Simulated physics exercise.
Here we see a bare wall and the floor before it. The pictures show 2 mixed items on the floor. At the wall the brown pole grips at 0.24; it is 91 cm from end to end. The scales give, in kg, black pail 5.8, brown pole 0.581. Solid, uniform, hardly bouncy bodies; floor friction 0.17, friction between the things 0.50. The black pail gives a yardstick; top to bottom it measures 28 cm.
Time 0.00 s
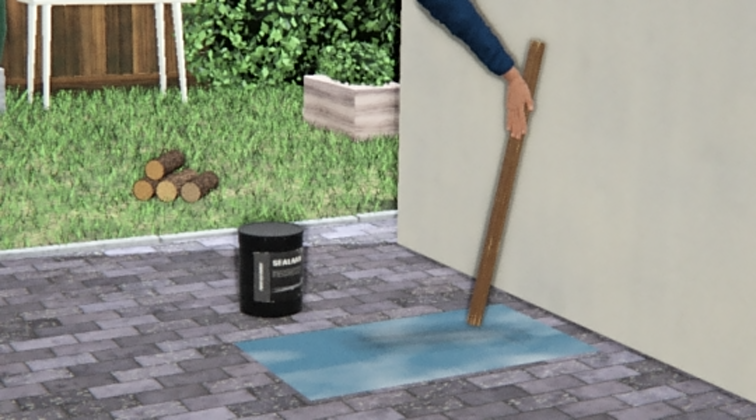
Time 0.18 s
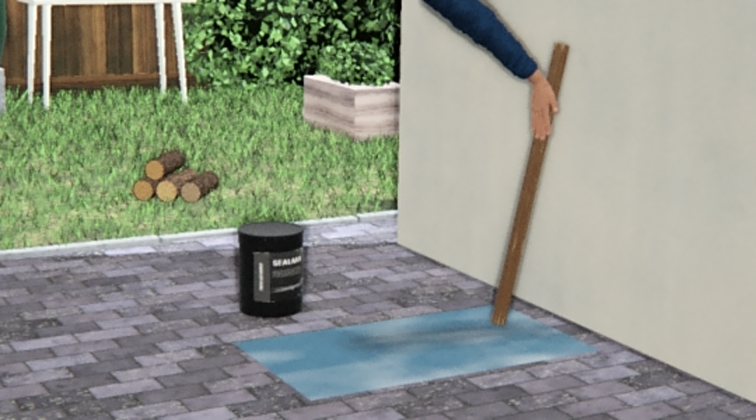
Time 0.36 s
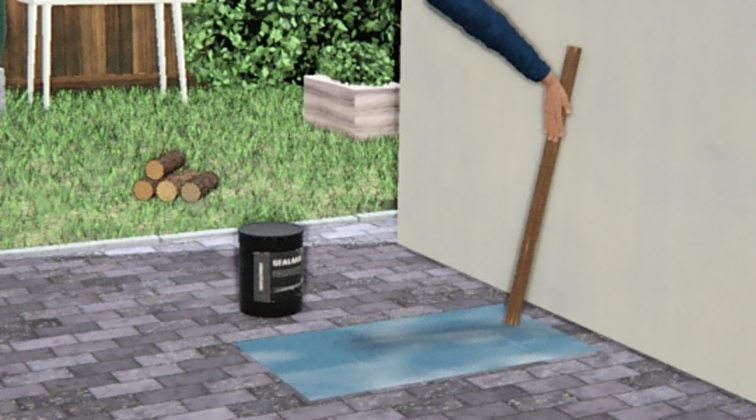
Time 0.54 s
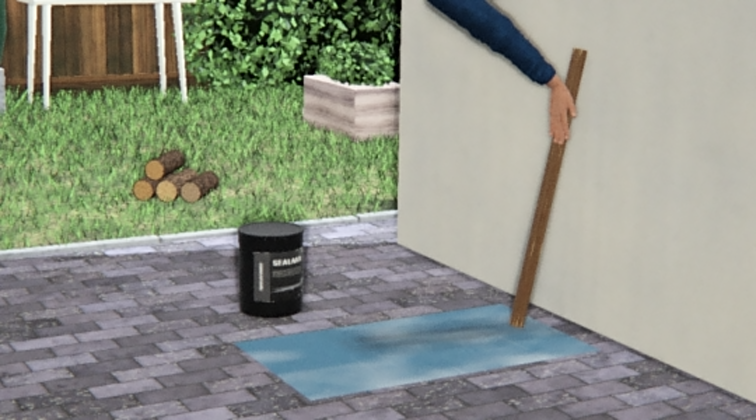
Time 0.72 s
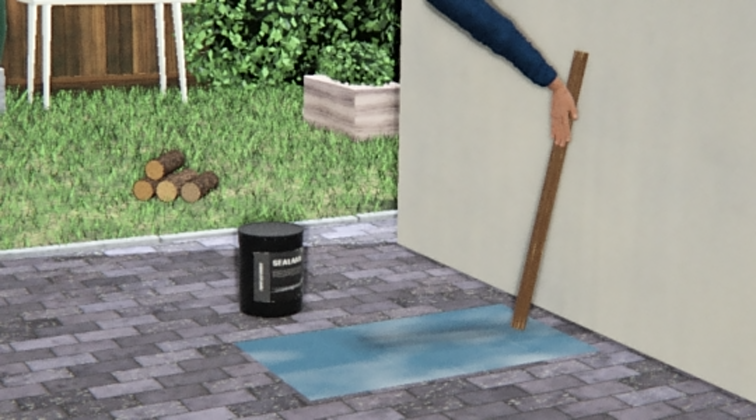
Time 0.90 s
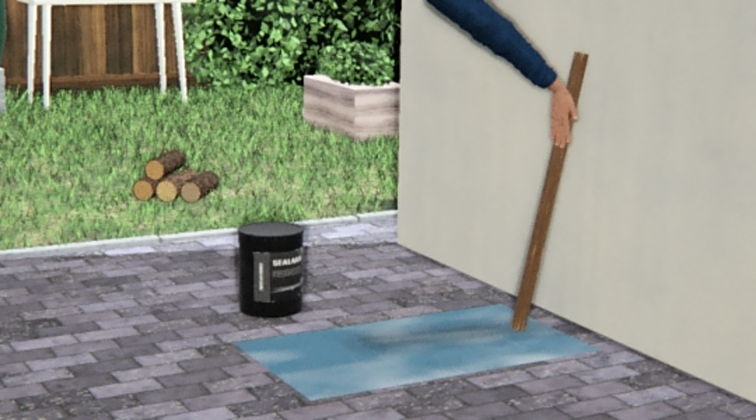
The video shows a hand in a blue sleeve moving an upright brown pole to the right over a blue patch on a paved floor, then holding it slanted against a bare wall, while a black pail stays still to the left.
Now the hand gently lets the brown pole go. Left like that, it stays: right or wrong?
Right.
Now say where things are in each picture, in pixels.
In the first picture, 17 cm from its place; brown pole (506, 185); black pail (271, 269).
In the second picture, 8 cm from its place; brown pole (530, 186); black pail (271, 269).
In the third picture, 3 cm from its place; brown pole (542, 187); black pail (271, 269).
In the fourth picture, 1 cm from its place; brown pole (548, 189); black pail (271, 269).
Leant on the wall, still held; brown pole (549, 191); black pail (271, 269), in the fifth picture.
Leant on the wall, still held; brown pole (549, 193); black pail (271, 269), in the sixth picture.
By 1.10 s, all is still.
By 1.40 s, brown pole resting near (549, 193).
When it is over (2.2 s), both within 10 cm of the start. End places, in pixels of the last picture, brown pole near (549, 193). The pole stays up.
